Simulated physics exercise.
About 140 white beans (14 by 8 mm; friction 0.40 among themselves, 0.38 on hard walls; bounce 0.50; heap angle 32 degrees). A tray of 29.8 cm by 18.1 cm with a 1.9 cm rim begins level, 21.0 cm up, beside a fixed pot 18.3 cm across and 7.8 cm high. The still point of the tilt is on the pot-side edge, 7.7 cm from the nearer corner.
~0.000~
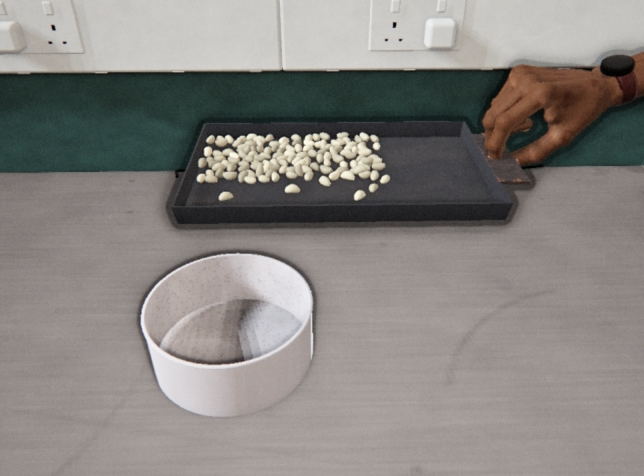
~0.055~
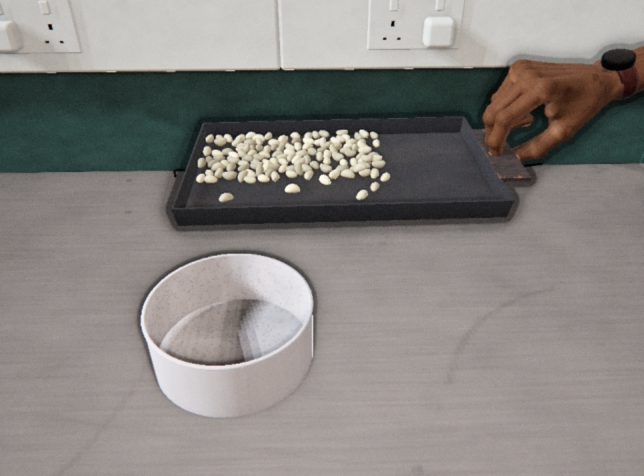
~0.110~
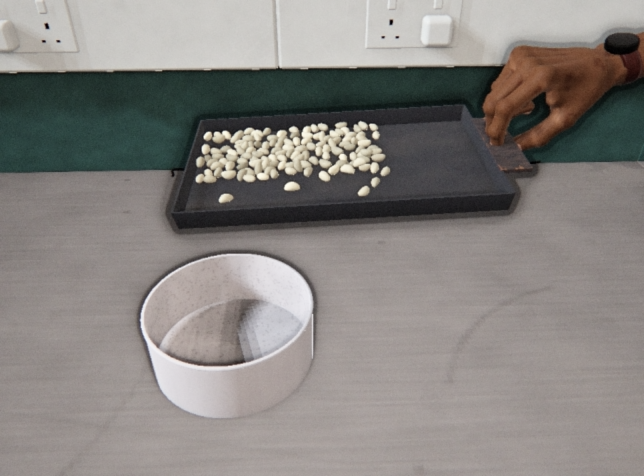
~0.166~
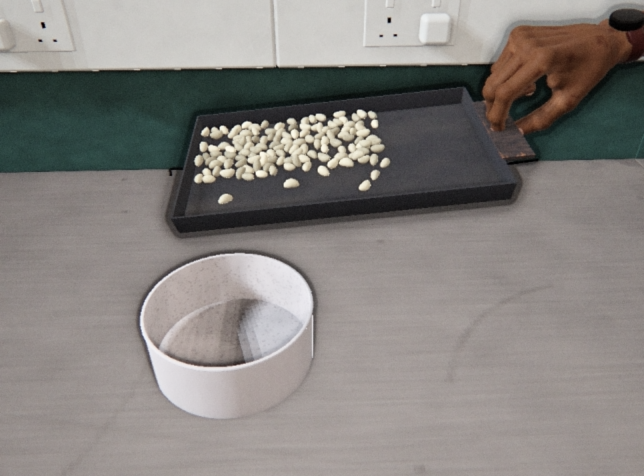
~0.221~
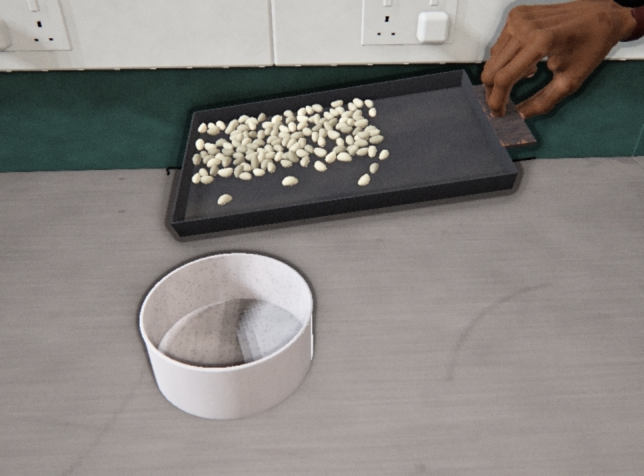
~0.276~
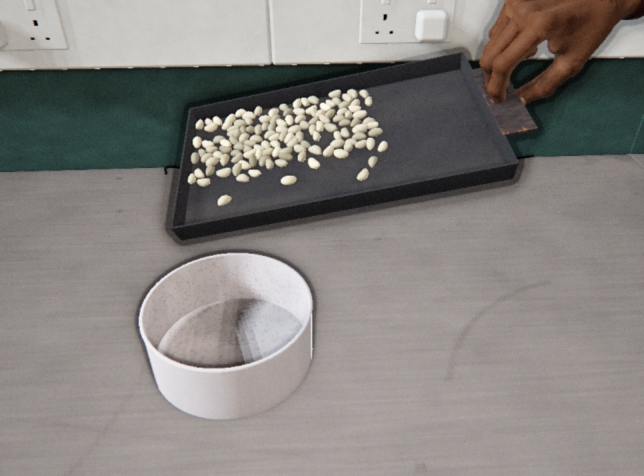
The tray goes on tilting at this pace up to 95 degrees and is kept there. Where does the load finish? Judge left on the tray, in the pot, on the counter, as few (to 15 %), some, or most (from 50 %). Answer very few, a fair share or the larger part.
Tray very few, pot the larger part, counter very few.
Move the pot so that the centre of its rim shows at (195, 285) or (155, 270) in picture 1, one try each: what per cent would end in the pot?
Some 80 and 5 per cent.
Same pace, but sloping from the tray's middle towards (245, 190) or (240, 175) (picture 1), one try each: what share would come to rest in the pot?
Some 75 and 30 per cent.
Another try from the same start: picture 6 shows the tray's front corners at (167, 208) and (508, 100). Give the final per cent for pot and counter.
Pot 20, counter 75.
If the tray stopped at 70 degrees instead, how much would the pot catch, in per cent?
Then about 55 per cent.
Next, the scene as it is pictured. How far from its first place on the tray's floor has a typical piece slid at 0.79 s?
About 9 cm.
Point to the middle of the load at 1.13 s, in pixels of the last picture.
At about (205, 218).
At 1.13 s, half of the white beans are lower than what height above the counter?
Roughly 20 cm.
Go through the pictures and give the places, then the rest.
The first frame shows tray tilt 0 degrees, front corners at (175, 205) and (509, 201); middle of the pieces at (291, 159); pot at (228, 303).
The second frame shows tray tilt 1 degrees, front corners at (175, 207) and (510, 199); middle of the pieces at (291, 158).
The third frame shows tray tilt 4 degrees, front corners at (175, 211) and (511, 191), lowest corner left front; middle of the pieces at (290, 154).
The fourth frame shows tray tilt 8 degrees, front corners at (174, 216) and (513, 181), lowest corner left front; middle of the pieces at (288, 148).
The fifth frame shows tray tilt 12 degrees, front corners at (174, 221) and (514, 171), lowest corner left front; middle of the pieces at (286, 142).
The sixth frame shows tray tilt 16 degrees, front corners at (174, 226) and (514, 161), lowest corner left front; middle of the pieces at (283, 137); pot at (227, 305). The tray's pace is about 75 degrees a second.
After 0.79 s, tilt 54 degrees; the tray holds 100 %, the pot 0 %.
Then, at 1.13 s, tilt 79 degrees; the tray holds 80 %, the pot 10 %.
After 1.56 s, tilt 95 degrees; the tray holds 5 %, the pot 90 %.
By 2.4 s all is still; tray 5 %, pot 95 %, counter 5 %.
